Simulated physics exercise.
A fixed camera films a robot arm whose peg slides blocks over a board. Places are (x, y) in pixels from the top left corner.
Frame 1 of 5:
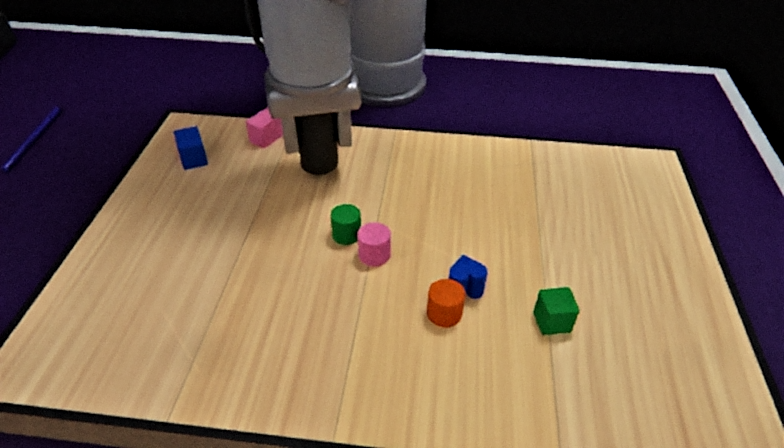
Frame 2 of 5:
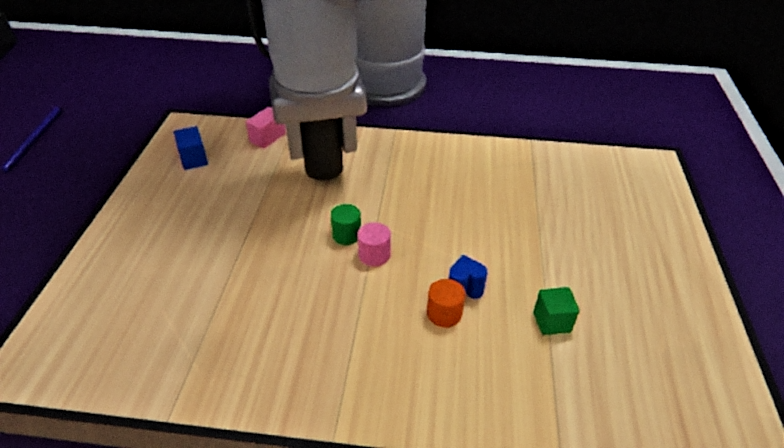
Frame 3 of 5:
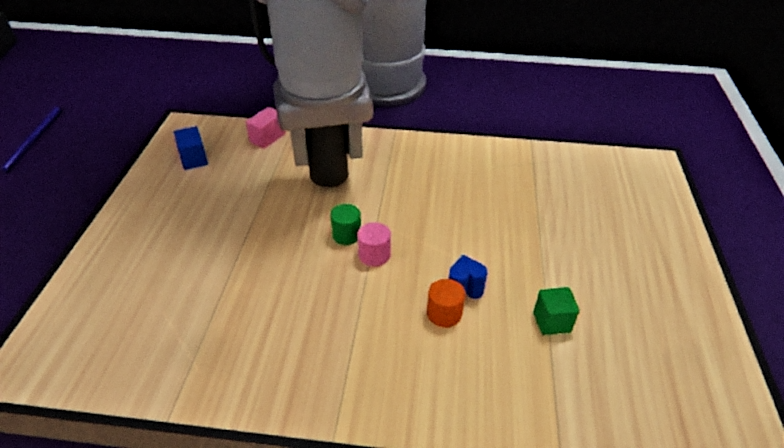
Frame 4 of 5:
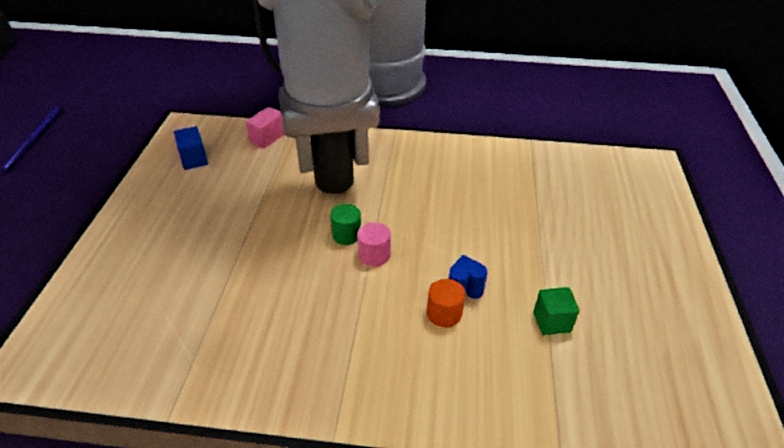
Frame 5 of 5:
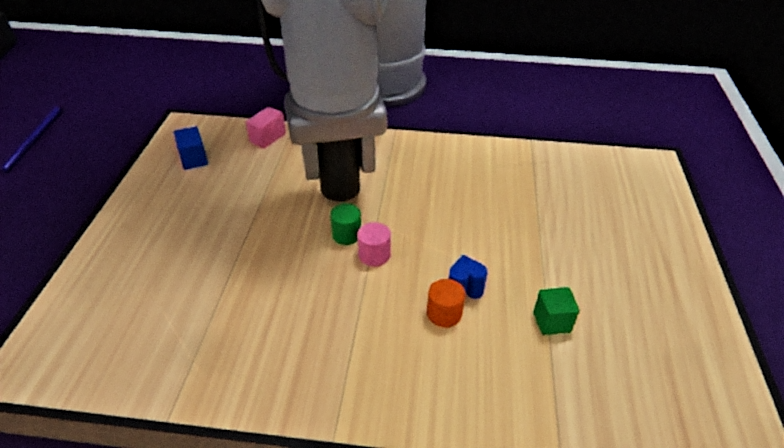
A grey robot arm with a black peg inching forward and slightly right toward a green cylinder, the scattered blocks staying still.
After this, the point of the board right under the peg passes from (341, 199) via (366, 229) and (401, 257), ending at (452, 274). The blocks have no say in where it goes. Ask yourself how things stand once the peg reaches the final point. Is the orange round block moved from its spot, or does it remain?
At the moment the path ends, the orange round block still stands where it did.
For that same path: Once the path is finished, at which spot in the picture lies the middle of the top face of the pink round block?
Its top middle will sit at (398, 268).
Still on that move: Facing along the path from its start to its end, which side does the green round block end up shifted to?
The shift is to the right of that direction.
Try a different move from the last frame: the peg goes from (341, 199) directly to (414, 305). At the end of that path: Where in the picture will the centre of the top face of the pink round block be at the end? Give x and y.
The pink round block ends near (421, 319).
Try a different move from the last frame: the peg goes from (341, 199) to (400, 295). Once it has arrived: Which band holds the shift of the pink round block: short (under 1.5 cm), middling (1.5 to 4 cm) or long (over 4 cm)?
I'd go with over 4 cm for this block.
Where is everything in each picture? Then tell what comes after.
The first frame shows tip of the peg (320, 163), middles of tops, green round block (346, 213), pink round block (374, 233), orange round block (447, 292), blue heart block (468, 268).
The second frame shows peg (324, 169), nothing pushed.
The third frame shows peg (329, 175), nothing pushed.
The fourth frame shows peg (335, 182), nothing pushed.
The fifth frame shows peg (340, 189), green round block (346, 213), pink round block (374, 233), orange round block (447, 292), blue heart block (468, 268).
The first path, step by step. One third of the way, peg (365, 218); green round block (347, 230); pink round block (378, 238).
Two thirds of the way, peg (402, 247); green round block (348, 237); pink round block (394, 264).
At the end, peg (453, 263); green round block (348, 237); pink round block (398, 268); orange round block unmoved; blue heart block (481, 275), turned 20° clockwise.
